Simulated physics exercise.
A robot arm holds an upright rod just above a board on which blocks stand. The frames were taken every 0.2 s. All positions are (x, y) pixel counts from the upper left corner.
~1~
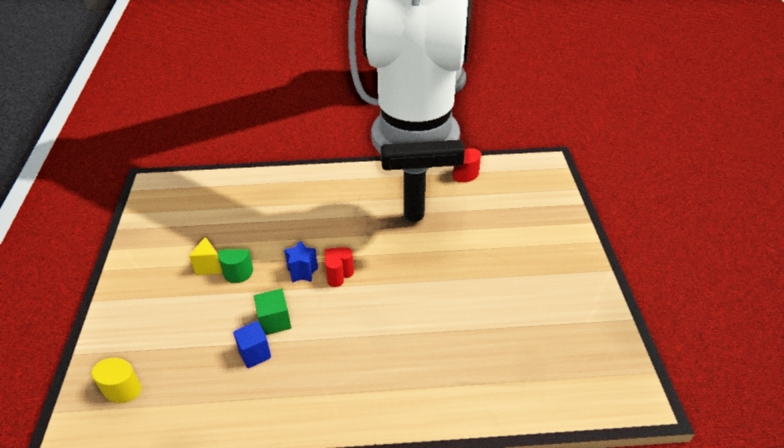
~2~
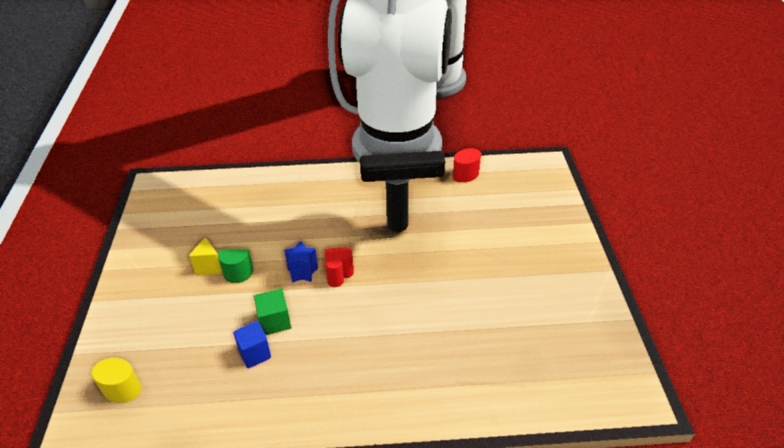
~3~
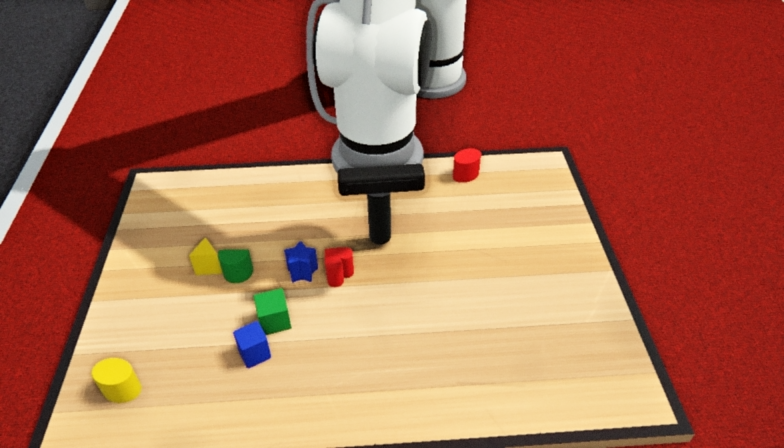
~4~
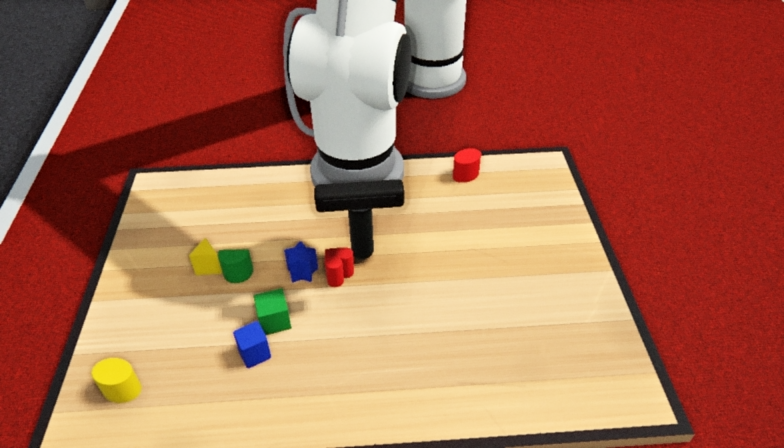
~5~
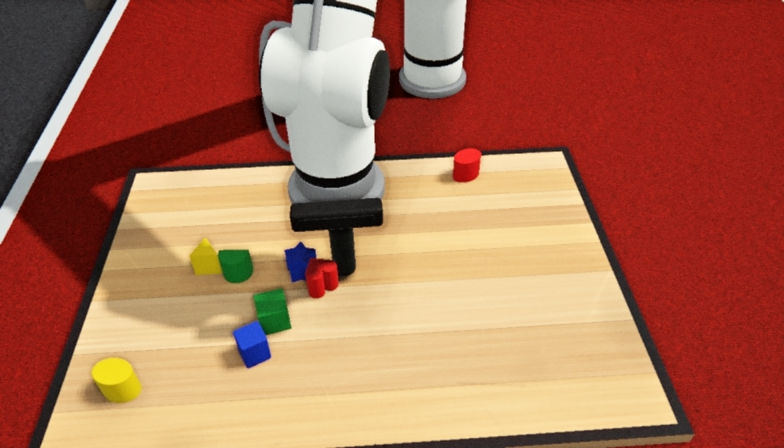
A white robot arm holding an upright black rod reaches over a pale wooden board on a red floor, seen from above at an angle by a still camera. Yellow, green and blue blocks and a red heart sit on the left and middle, with a red cylinder at the far edge. The rod glides left and nearer, then pushes the heart slightly left while the other blocks stay still.
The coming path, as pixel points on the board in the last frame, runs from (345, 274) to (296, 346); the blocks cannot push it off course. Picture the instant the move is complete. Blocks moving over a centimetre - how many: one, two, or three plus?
I expect just one block to be moved by more than 1 cm.
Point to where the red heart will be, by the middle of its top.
The centre of its top face lies at (294, 283).
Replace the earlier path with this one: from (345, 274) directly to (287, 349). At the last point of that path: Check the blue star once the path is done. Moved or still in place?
The block stays on its spot.
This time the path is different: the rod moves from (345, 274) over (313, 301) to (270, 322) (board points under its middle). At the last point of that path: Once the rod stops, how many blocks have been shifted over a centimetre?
I'd put the number at three or more.
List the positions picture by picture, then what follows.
Rod's lower end (414, 216); green square block (270, 302); red heart (337, 256), in the first picture.
Rod (398, 226); blocks still, in the second picture.
Rod (380, 238); blocks still, in the third picture.
Rod (363, 252); blocks still, in the fourth picture.
Rod (345, 269); green square block (270, 302); red heart (319, 267), in the fifth picture.
What follows on the original path. One third of the way, rod (328, 292); red heart (300, 278), turned 65° clockwise.
Two thirds of the way, rod (311, 316); red heart (294, 283), turned 105° clockwise.
At the end, rod (295, 342); green square block still; red heart (294, 283), turned 105° clockwise.
